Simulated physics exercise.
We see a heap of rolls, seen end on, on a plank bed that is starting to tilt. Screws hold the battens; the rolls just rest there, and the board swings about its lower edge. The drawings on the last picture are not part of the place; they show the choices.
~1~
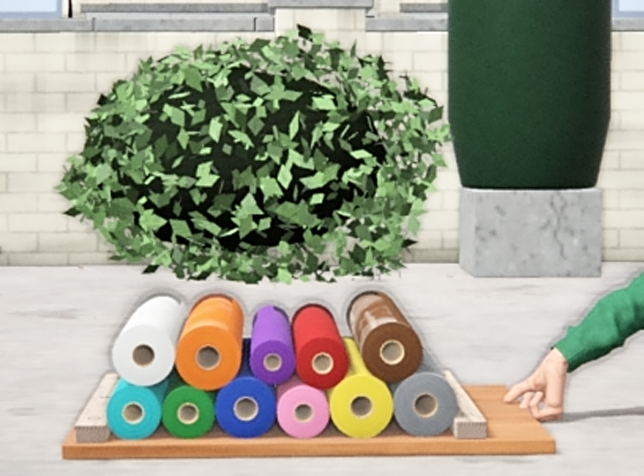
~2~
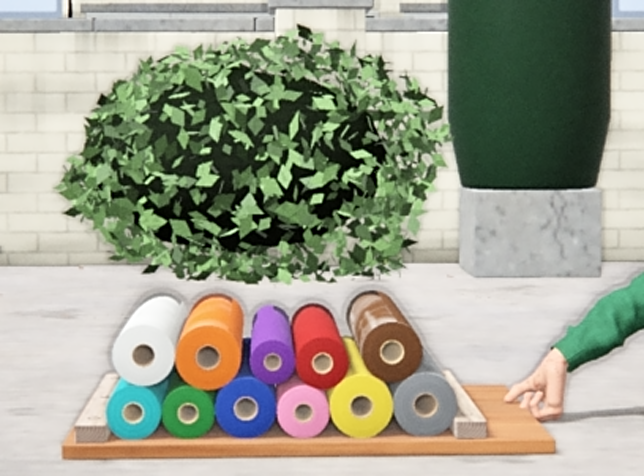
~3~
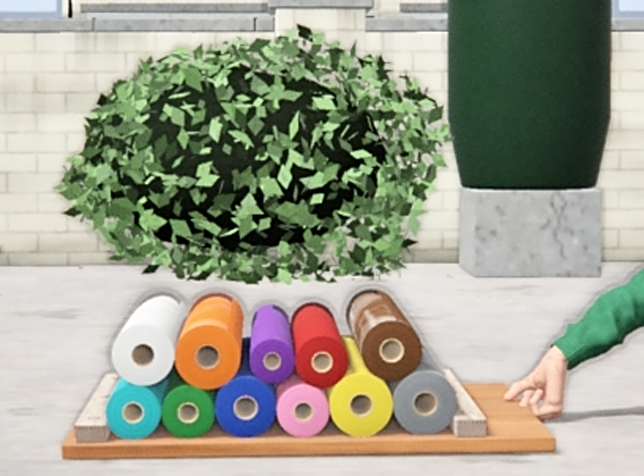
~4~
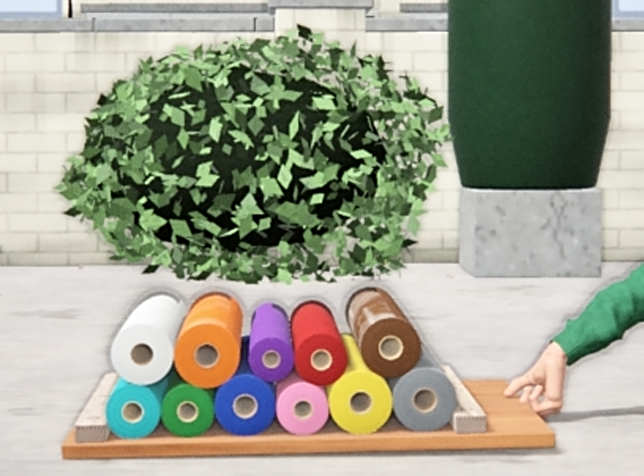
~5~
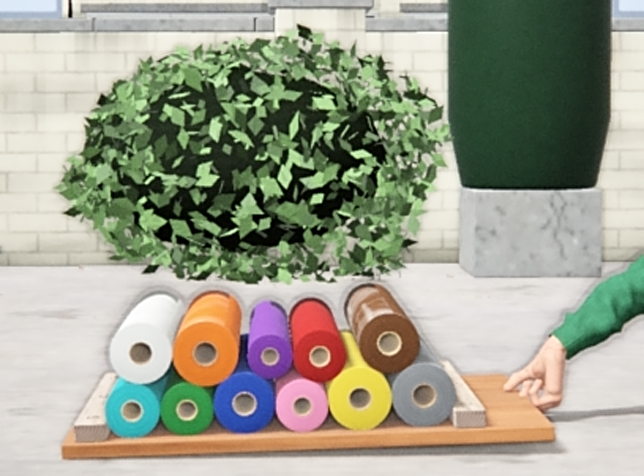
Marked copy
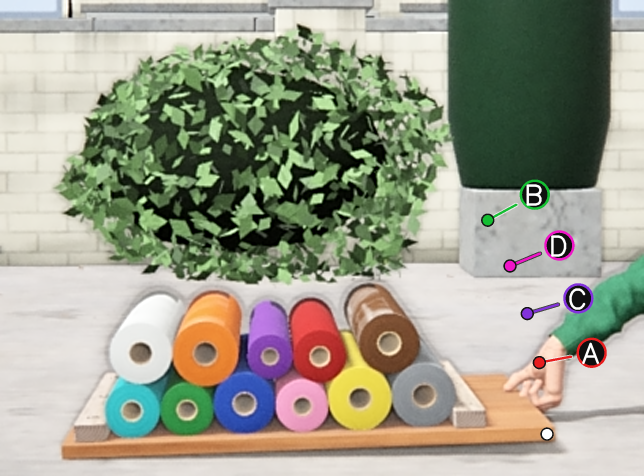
On the pale paving, a hand slightly raises one end of a board stacked with coloured rolls.
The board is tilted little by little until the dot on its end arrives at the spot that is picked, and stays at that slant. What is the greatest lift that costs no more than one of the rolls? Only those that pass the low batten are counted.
The last mark within the limit is C.
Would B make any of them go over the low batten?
Yes.
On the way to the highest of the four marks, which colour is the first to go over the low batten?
First is the white one.
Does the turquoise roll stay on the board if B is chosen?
Yes.
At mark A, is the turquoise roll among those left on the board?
Yes, with A.
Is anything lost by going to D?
At D: Yes.
On the copy, A at (539, 363); B at (488, 220); C at (527, 314); D at (510, 266); the white dot at (547, 434).
On C. First, board at 13°.
Then, board at 16°.
Finally, board at 16°, one over the low batten (white).
By contrast, A one over the low batten (white); B four over the low batten (orange, red, white, purple); D two over the low batten (orange, white).
